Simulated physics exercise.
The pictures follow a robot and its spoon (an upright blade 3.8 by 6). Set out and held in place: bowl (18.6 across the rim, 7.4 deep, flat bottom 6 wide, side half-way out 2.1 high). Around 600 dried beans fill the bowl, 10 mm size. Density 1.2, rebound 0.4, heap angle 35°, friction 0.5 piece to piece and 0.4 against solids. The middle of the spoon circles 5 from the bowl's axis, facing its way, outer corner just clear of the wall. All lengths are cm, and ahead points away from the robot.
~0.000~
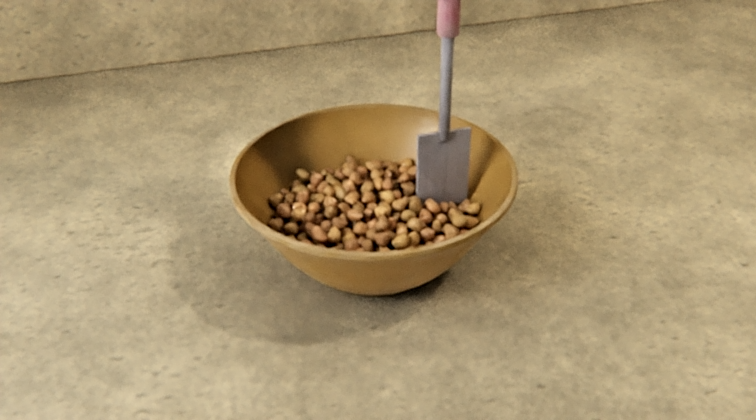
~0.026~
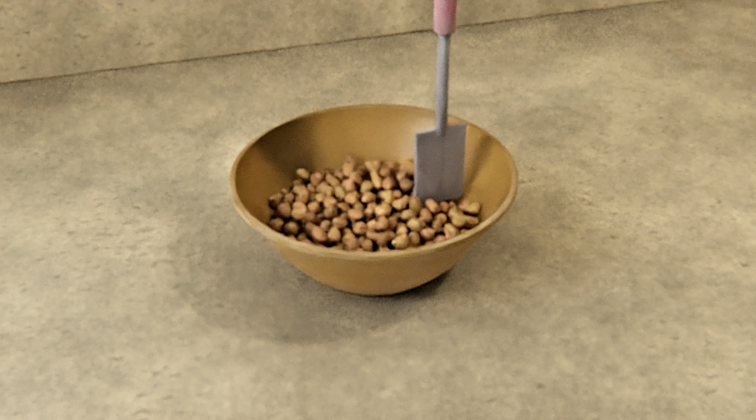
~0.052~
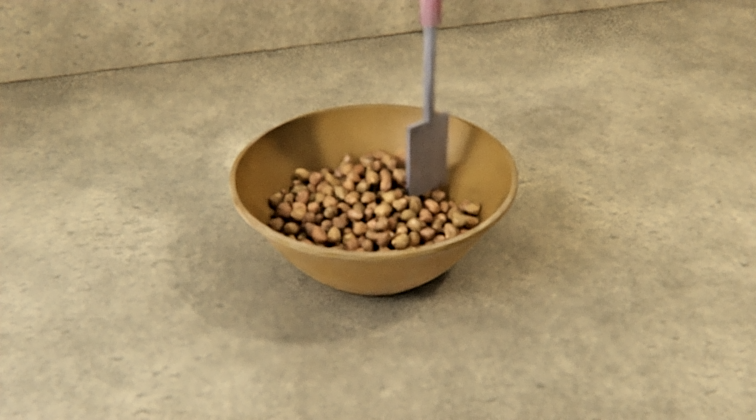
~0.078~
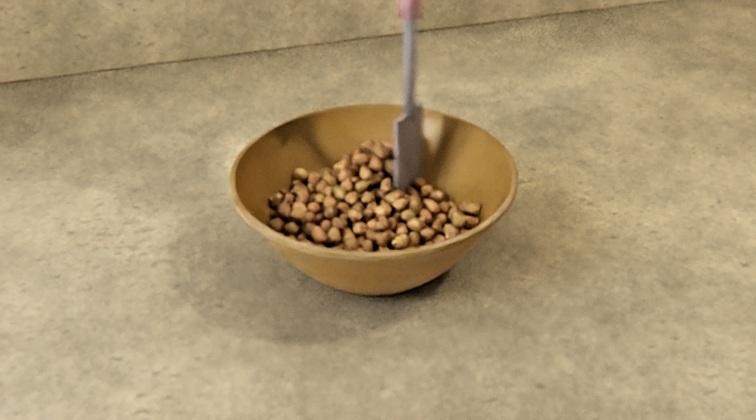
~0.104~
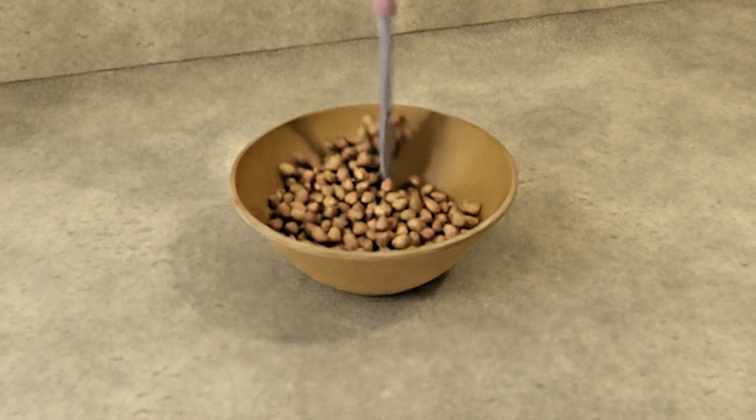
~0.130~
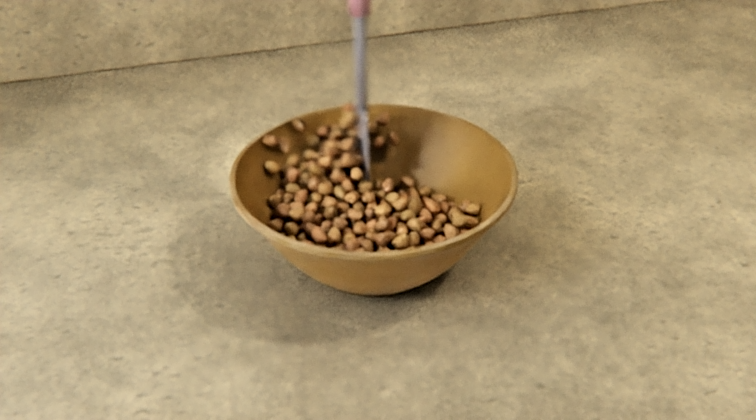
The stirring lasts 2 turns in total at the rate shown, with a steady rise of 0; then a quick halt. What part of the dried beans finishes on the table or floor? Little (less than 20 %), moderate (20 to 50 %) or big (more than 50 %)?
Answer: Moderate; 20 to 50 % of the dried beans finish on the table or floor.
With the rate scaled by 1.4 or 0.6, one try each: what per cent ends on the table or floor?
About 35 and 15 per cent.
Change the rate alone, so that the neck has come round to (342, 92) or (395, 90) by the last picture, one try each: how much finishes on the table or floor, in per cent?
Some 30 and 15 per cent.
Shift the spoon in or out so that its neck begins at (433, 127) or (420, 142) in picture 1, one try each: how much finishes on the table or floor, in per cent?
Some 25 and 10 per cent.
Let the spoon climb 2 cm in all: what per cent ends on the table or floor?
Some 10 per cent.
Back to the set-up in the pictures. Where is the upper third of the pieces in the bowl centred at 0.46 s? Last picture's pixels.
At about (456, 186).
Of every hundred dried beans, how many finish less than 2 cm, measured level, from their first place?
Roughly 30 per cent.
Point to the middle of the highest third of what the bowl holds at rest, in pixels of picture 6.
Around (390, 196).
By 0.46 s, 332° round, highest piece 11 above the table; 520 in the bowl, 45 on the table or floor, 34 in flight or on the tool.
By 0.79 s, 221° round, highest piece 10 above the table; 443 in the bowl, 140 on the table or floor, 16 in flight or on the tool.
By 1.15 s, 0° round, highest piece 7 above the table; 408 in the bowl, 191 on the table or floor.
By 1.85 s, 0° round, highest piece 7 above the table; 408 in the bowl, 191 on the table or floor.
Final count, 408 in the bowl, 191 on the table or floor. That is 32 % on the table or floor.
